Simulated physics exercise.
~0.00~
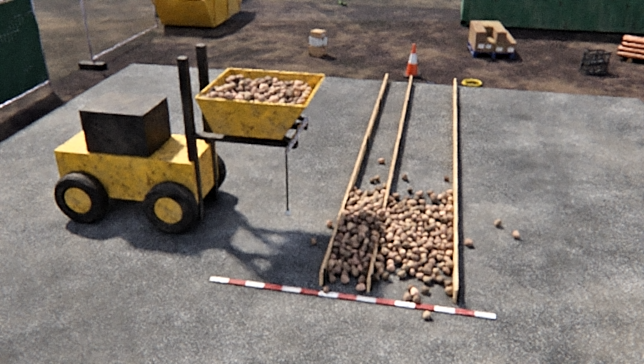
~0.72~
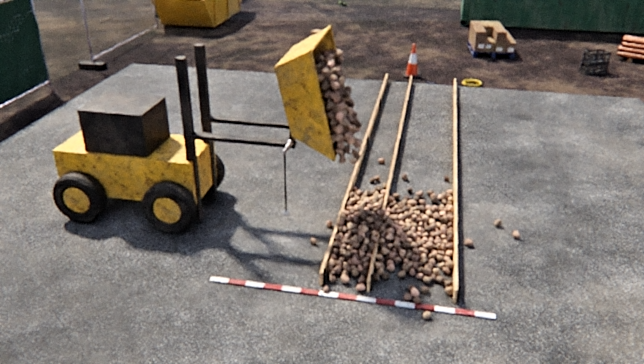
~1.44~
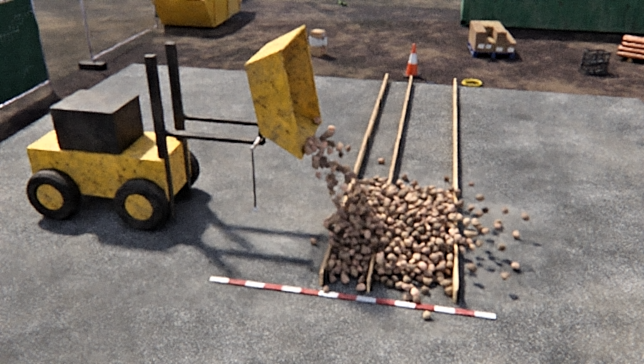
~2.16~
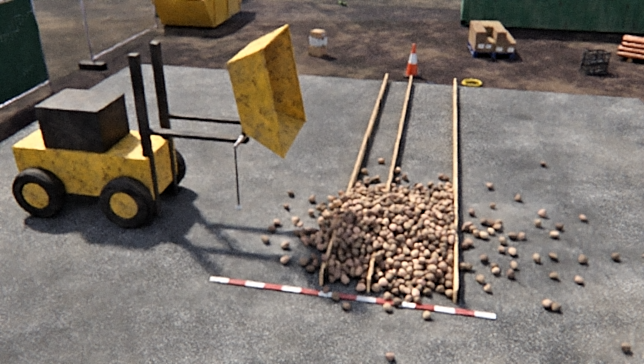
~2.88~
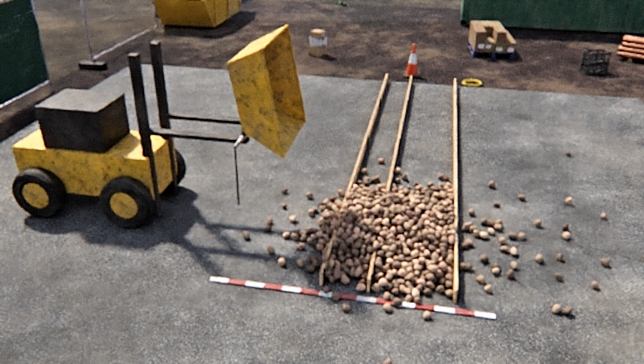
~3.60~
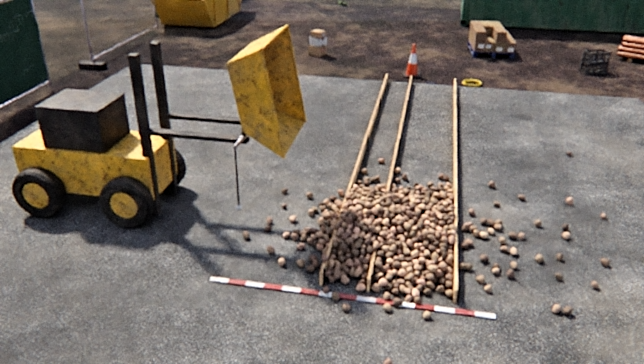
A yellow fork truck tips its raised skip steeply to the right, then backs left as rounded stones pour onto an existing pile between three boards. The heap spreads over both bays, some stones scatter beyond the boards, and the emptied skip stays tilted.
